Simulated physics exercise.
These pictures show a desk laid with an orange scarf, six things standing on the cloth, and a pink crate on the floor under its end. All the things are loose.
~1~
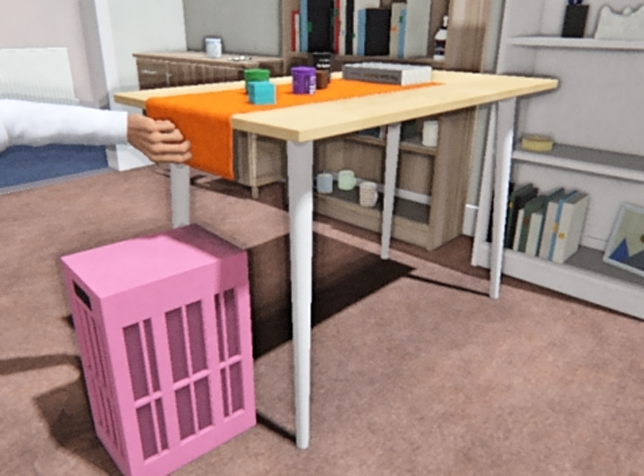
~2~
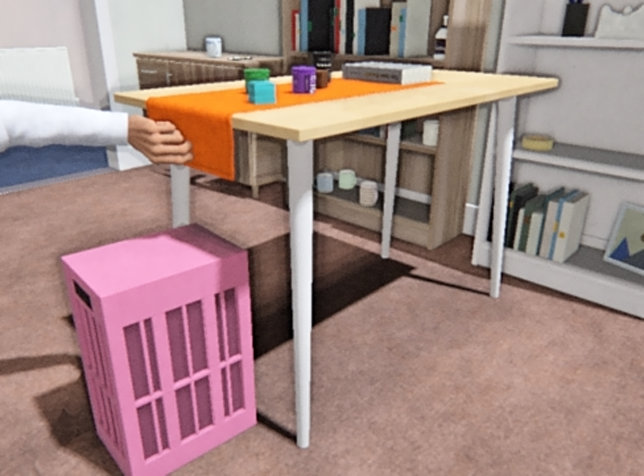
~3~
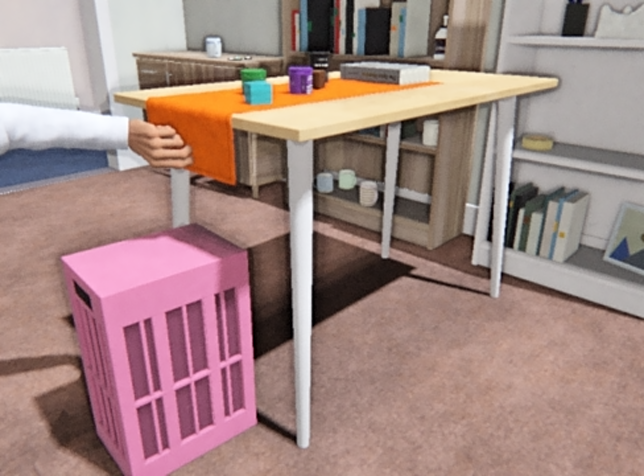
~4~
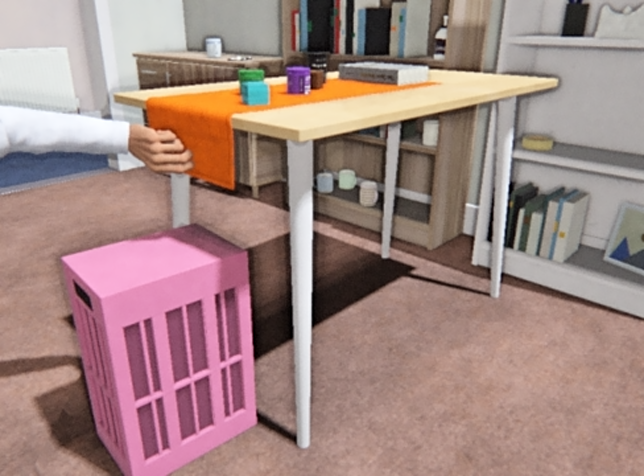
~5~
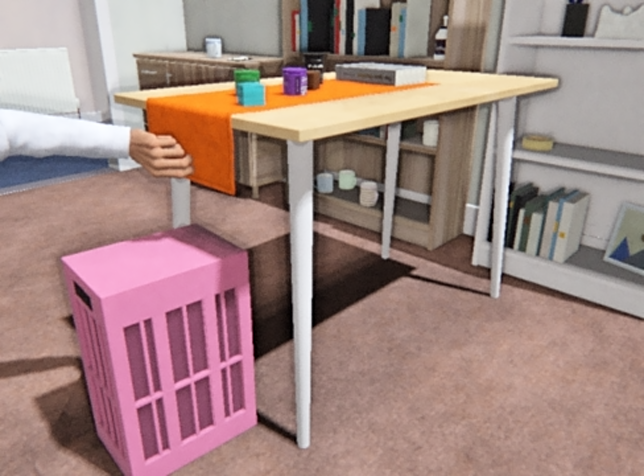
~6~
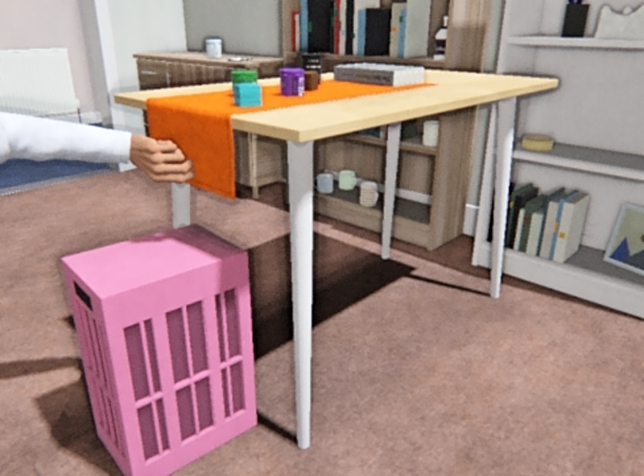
A hand at the left slowly pulled an orange cloth down over the end of a table, and the small colored containers on it slid left along with it, above a pink crate.
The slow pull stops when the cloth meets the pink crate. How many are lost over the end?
The answer is one.
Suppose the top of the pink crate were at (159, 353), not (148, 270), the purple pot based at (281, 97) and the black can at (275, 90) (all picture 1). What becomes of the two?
The purple pot tumbles off; the black can drops off.
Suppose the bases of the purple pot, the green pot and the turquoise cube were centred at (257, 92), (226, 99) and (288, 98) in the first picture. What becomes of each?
The purple pot holds on, the green pot comes down, the turquoise cube survives.
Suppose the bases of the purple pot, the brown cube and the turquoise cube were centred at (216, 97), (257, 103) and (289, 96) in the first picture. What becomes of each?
The purple pot comes down, the brown cube is carried off, the turquoise cube survives.
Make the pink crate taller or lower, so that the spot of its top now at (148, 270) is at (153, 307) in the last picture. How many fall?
In that case 2.
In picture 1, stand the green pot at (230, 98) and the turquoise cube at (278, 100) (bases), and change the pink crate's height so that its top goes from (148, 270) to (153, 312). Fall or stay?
The green pot goes over; the turquoise cube goes over.
Soon after, hem near (194, 217); all still up.
After that, hem on the crate; turquoise cube gone.
In the end, hem on the crate; turquoise cube gone. Over the edge go one.
